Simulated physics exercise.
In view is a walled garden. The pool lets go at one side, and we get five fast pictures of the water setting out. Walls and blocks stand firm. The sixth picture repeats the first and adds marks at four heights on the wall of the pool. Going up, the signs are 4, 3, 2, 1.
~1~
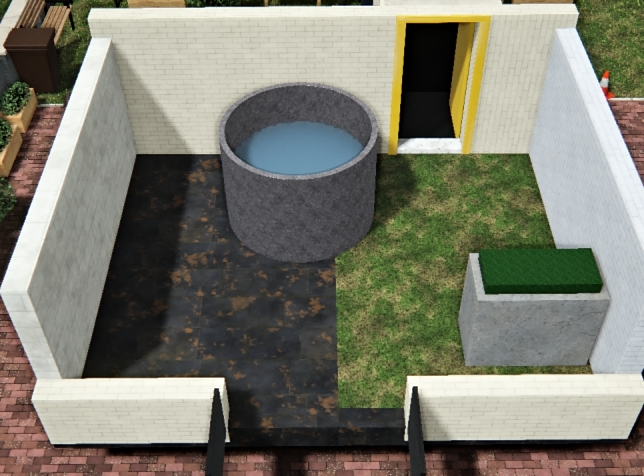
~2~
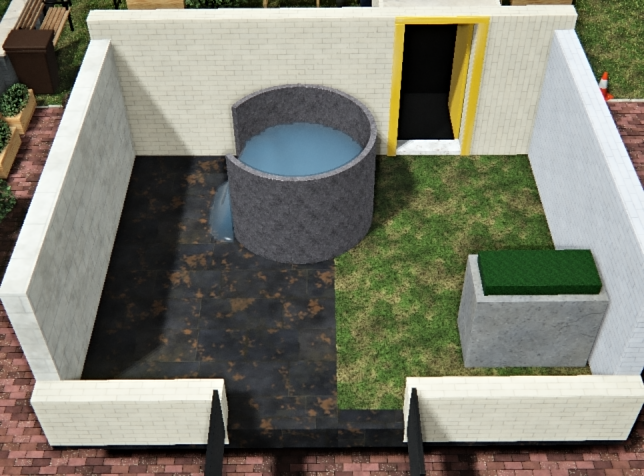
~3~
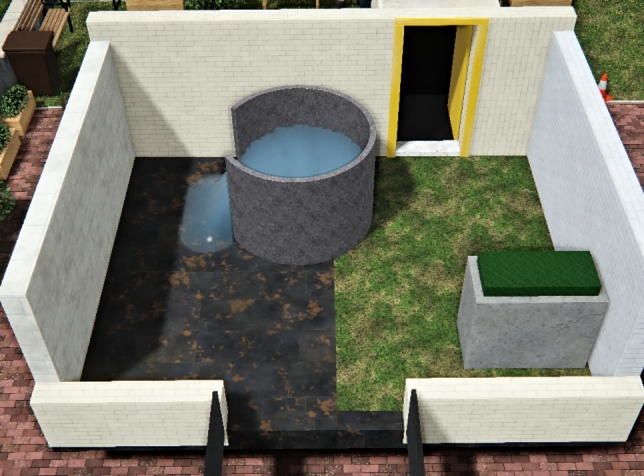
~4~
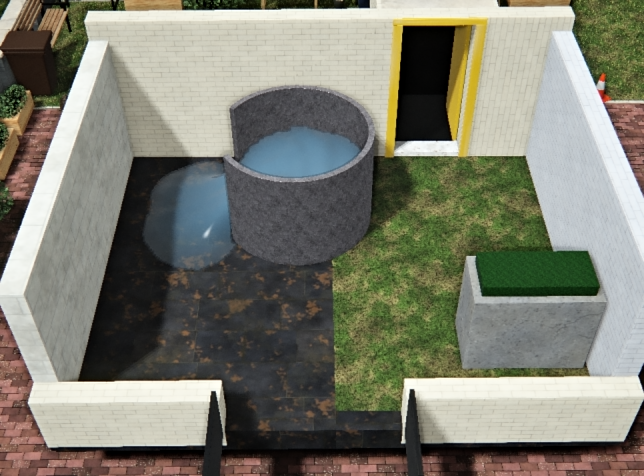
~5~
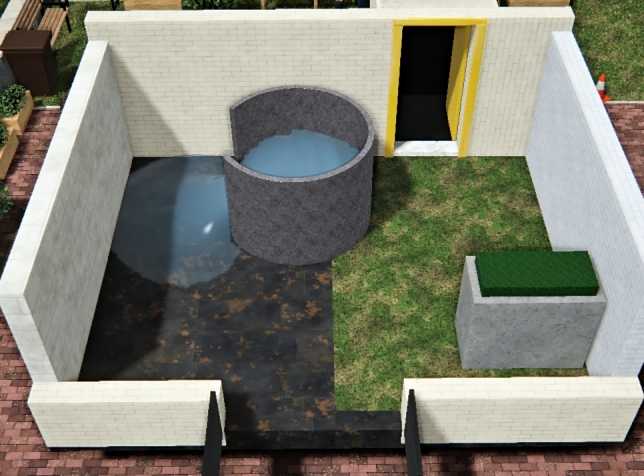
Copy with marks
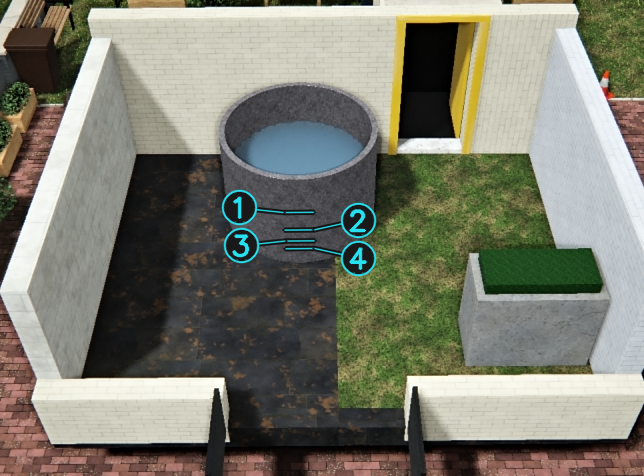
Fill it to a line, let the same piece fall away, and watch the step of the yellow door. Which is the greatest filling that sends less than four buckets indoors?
That is mark 1.
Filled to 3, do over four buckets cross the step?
No.
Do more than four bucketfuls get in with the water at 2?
No, that is safe.
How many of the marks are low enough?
All four.
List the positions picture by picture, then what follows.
In the first picture, water in the pool at rest, its middle at (299, 162); foot of the yellow doorway at (429, 153); open gate at (316, 374).
In the second picture, front seen at (226, 208), 1 % of the ground wet.
In the third picture, front seen at (211, 178), 4 % of the ground wet.
In the fourth picture, front seen at (169, 178), 9 % of the ground wet.
In the fifth picture, front seen at (127, 184), 16 % of the ground wet.
On the marked copy, 1 at (298, 212); 2 at (299, 230); 3 at (299, 240); 4 at (300, 248); from the bottom up 4, 3, 2, 1.
If 1 is chosen, a bucket or two gets in.
If 2 is chosen, nothing gets over.
If 3 is chosen, nothing gets over.
If 4 is chosen, nothing gets over.
